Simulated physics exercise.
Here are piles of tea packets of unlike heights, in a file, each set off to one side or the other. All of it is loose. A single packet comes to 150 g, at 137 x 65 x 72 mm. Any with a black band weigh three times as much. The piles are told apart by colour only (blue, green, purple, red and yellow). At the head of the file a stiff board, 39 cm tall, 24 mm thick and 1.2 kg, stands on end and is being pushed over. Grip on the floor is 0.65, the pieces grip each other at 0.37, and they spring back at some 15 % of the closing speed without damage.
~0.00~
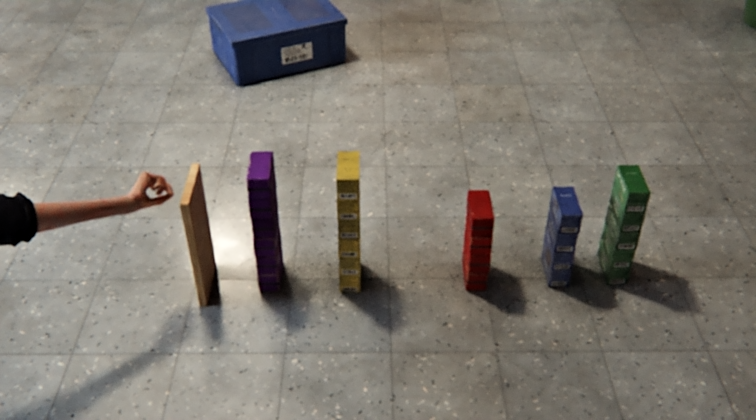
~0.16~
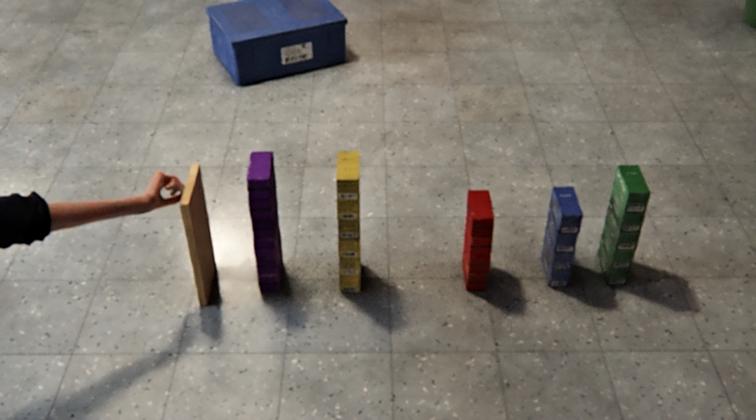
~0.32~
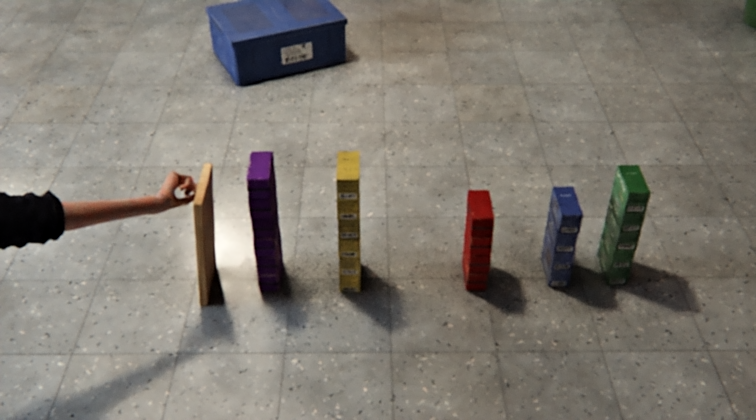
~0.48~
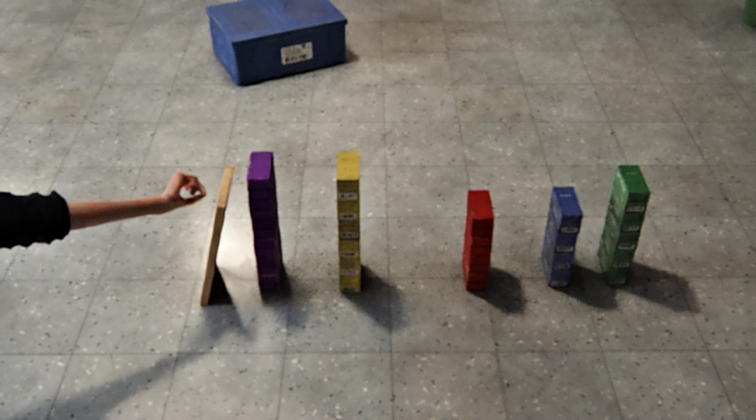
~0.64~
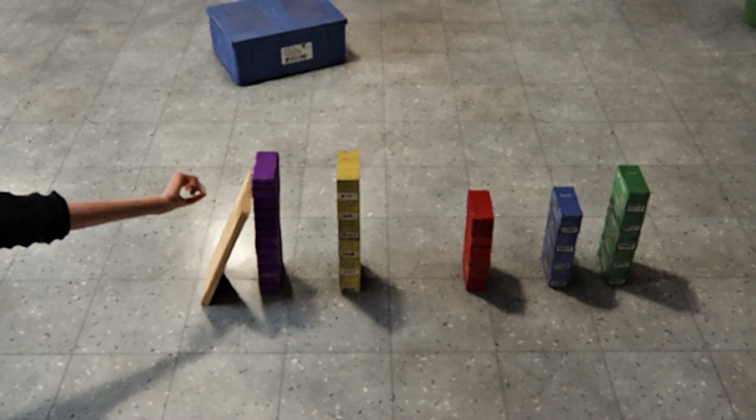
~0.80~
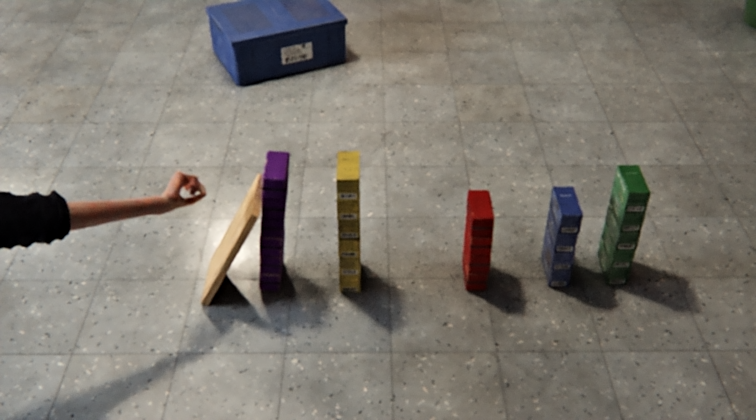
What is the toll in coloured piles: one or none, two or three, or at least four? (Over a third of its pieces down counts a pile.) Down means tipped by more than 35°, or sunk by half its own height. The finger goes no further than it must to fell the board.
It takes upwards of three of them.
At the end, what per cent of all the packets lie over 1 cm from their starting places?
Shifted: 90 per cent.
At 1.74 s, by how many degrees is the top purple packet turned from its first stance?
Roughly 140°.
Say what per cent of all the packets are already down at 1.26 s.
At that moment 25 per cent.
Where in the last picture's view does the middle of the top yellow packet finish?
At about (521, 260).
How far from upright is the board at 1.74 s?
Some 70° from upright.
By 1.26 s, board 71° from upright; 6 of the 25 packets down; top yellow packet tilted 16°; top purple packet tilted 7°, 7 cm lower.
By 1.74 s, board 72° from upright; 15 of the 25 packets down; top purple packet upside down; top yellow packet on its side.
When it is over (2.9 s), board 71° from upright; 22 of the 25 packets down; top purple packet upside down; top green packet on its side. Wrecked, blue, green, purple, red and yellow. In pixels of the last frame, middles, top purple packet near (421, 240), top green packet near (722, 262).
